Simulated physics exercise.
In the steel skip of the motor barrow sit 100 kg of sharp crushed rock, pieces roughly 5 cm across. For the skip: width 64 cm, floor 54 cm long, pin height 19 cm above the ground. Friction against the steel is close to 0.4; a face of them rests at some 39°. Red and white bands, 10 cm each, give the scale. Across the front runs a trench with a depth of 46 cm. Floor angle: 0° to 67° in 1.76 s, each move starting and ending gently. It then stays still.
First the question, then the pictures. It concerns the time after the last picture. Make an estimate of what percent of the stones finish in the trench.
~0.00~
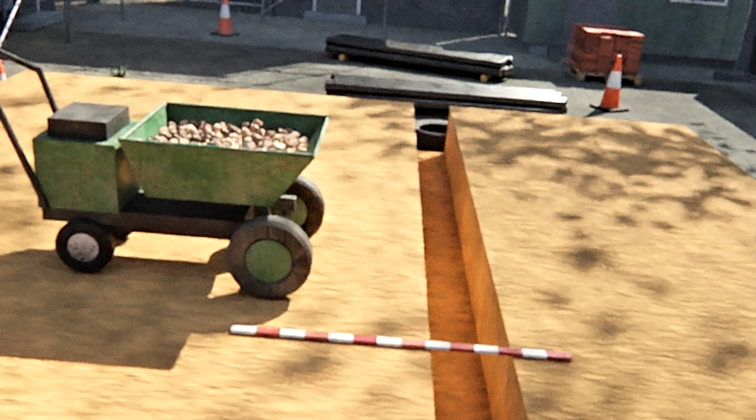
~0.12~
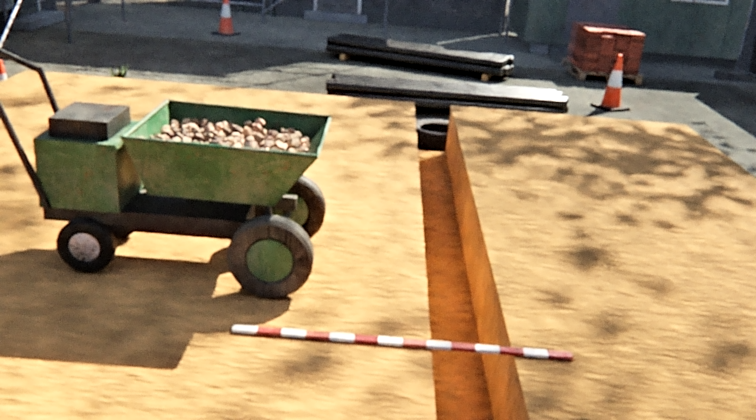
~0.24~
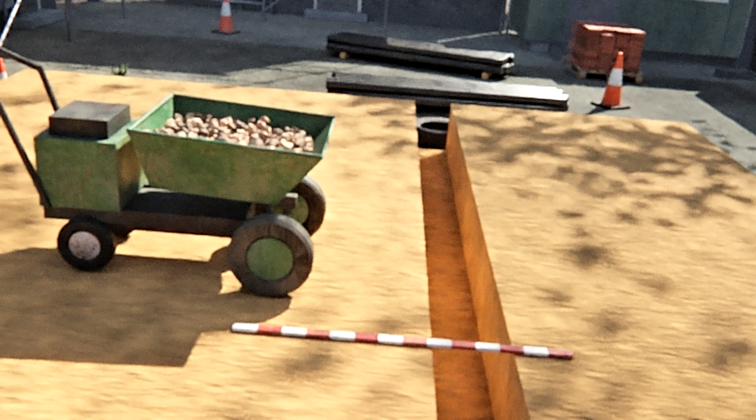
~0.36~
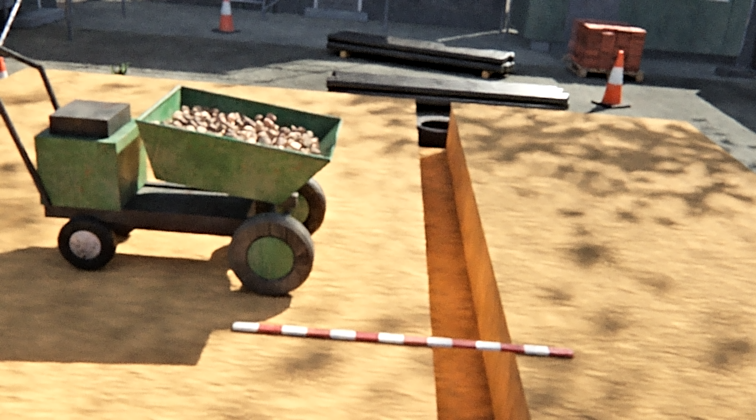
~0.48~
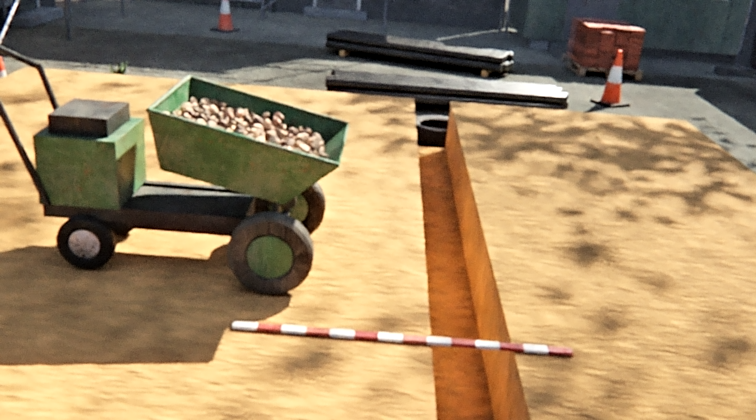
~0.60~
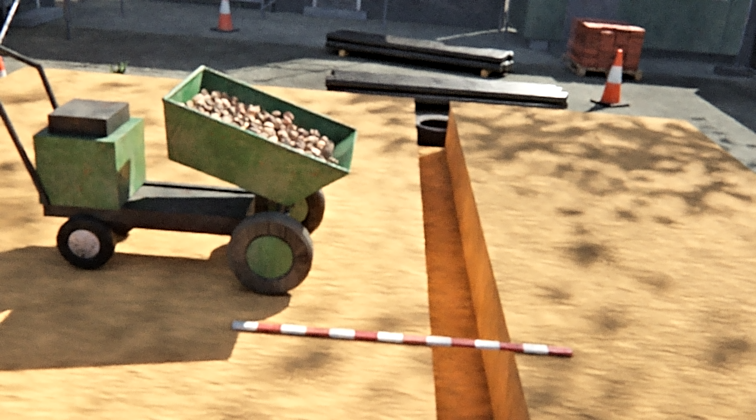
About 34 percent.
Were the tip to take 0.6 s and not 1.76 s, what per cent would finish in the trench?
With that change, it comes to around 55 per cent.
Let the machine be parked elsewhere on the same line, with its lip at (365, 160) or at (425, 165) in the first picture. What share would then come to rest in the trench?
Result: Close to 60 then close to 30 per cent.
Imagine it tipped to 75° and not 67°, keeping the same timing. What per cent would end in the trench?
In that case some 45 per cent.
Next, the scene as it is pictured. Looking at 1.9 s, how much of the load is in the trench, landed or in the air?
Roughly 5% by that time.
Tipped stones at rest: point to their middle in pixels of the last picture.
Their middle ends up near (431, 342).
After 1.3 s the floor is at 57°; 100 % in the skip; the foremost stones are at (382, 211).
After 1.9 s the floor is at 67°; 86 % in the skip, 10 % short of the trench, 4 % in the trench; the foremost stones are at (459, 309).
After 2.2 s the floor is at 67°; 66 % in the skip, 18 % short of the trench, 16 % in the trench; the foremost stones are at (482, 362).
After 4.2 s the floor is at 67°; 38 % in the skip, 28 % short of the trench, 34 % in the trench; the foremost stones are at (481, 357).
